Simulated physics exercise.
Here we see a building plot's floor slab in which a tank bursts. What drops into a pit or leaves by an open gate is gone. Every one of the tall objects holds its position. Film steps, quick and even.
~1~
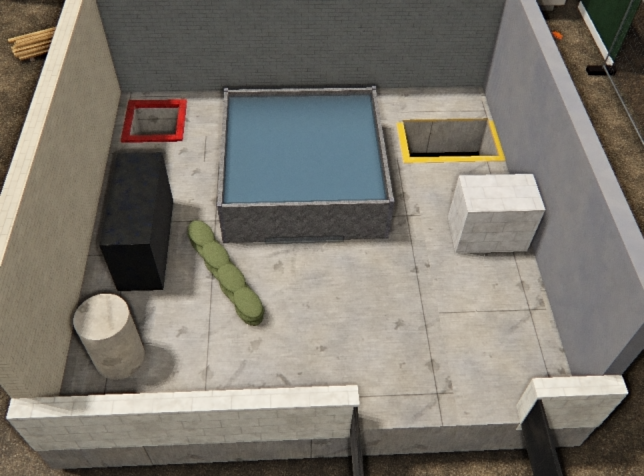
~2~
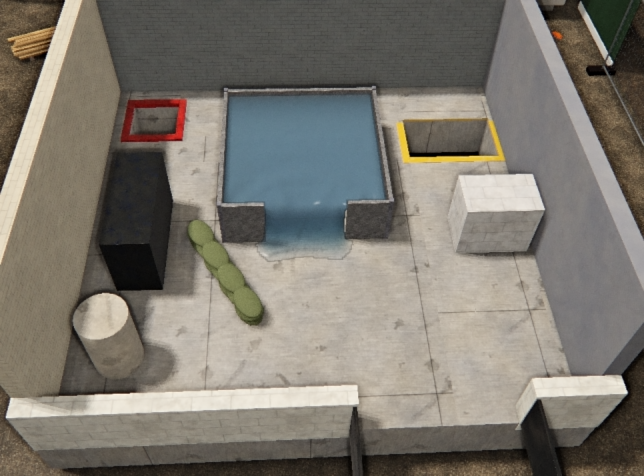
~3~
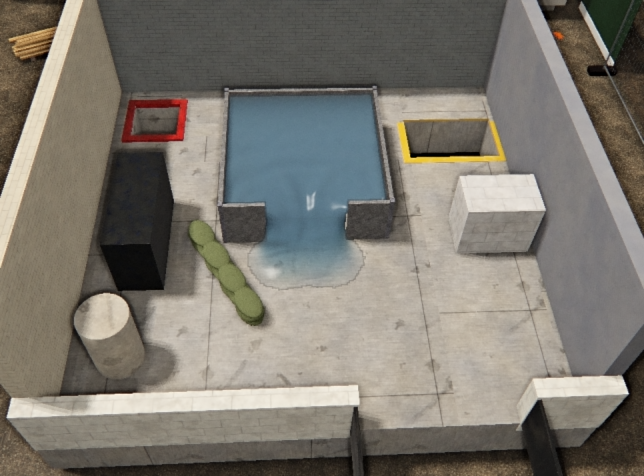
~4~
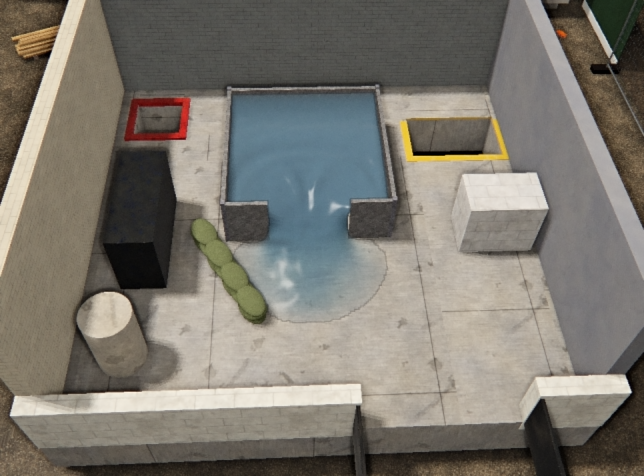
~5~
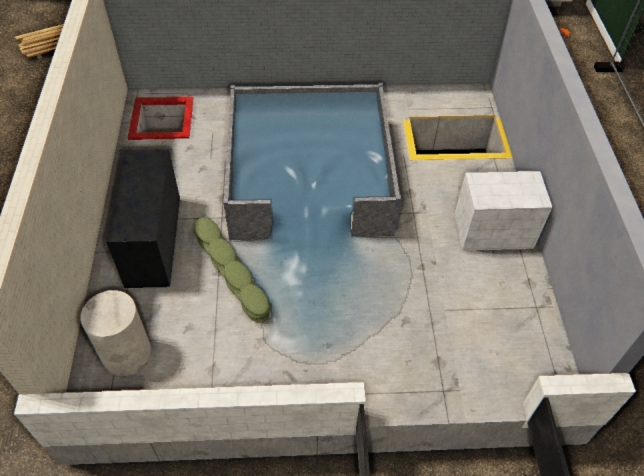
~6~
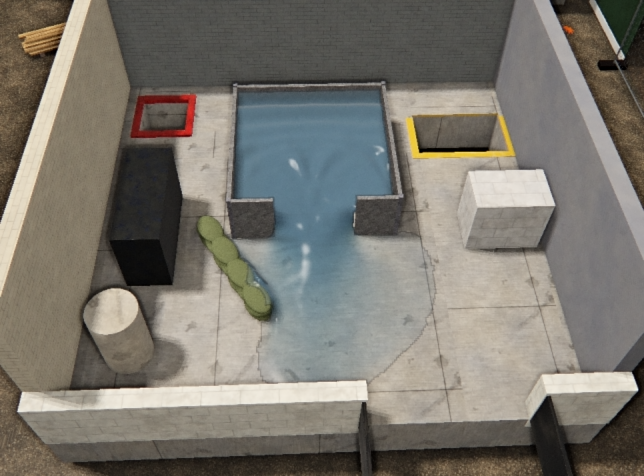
A walled concrete floor slab is seen from high above its front side, with a gap in the low front wall. A grey-rimmed tank of blue water stands at the back between red-edged and yellow-edged pits, with a black block, pale cylinder and green rounded barrier to the left and a white block right. The tank's front opens and water spreads forward along the barrier to the front wall, while the view shifts very slightly.
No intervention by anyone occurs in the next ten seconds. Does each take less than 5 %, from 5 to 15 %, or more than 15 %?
The gate is busy - draining past fifteen per cent; the yellow pit is nearly idle - draining beneath five per cent; the red pit is nearly idle - draining beneath five per cent.
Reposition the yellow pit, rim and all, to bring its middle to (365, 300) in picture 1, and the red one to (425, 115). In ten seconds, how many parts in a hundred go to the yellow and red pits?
My answer: Yellow gets 50 percent, red gets 0 percent.
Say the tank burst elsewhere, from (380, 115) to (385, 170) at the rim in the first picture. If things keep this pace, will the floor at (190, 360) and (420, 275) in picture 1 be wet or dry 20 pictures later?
The first ends up unsoaked, the second ends up soaked.
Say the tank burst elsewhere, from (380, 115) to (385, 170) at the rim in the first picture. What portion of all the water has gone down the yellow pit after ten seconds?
Roughly, in per cent: Yellow 60.
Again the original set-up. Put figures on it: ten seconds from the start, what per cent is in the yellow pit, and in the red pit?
Close to 0 per cent, and close to 2 per cent.
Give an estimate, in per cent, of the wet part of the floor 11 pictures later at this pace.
My guess is around 40 in a hundred.
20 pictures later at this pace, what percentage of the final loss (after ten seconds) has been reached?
I'd estimate close to 40 per cent.
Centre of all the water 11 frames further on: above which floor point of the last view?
Estimate: (311, 227).
A moment on, water covers 30 % of the floor; the gate 1 %, the yellow pit 0 %, the red pit 0 %.
Next, water covers 40 % of the floor; the gate 7 %, the yellow pit 0 %, the red pit 0 %.
Then, water covers 45 % of the floor; the gate 17 %, the yellow pit 0 %, the red pit 0 %.
Later, water covers 70 % of the floor; the gate 29 %, the yellow pit 0 %, the red pit 1 %.
In the end, water covers 85 % of the floor; the gate 39 %, the yellow pit 1 %, the red pit 2 %.
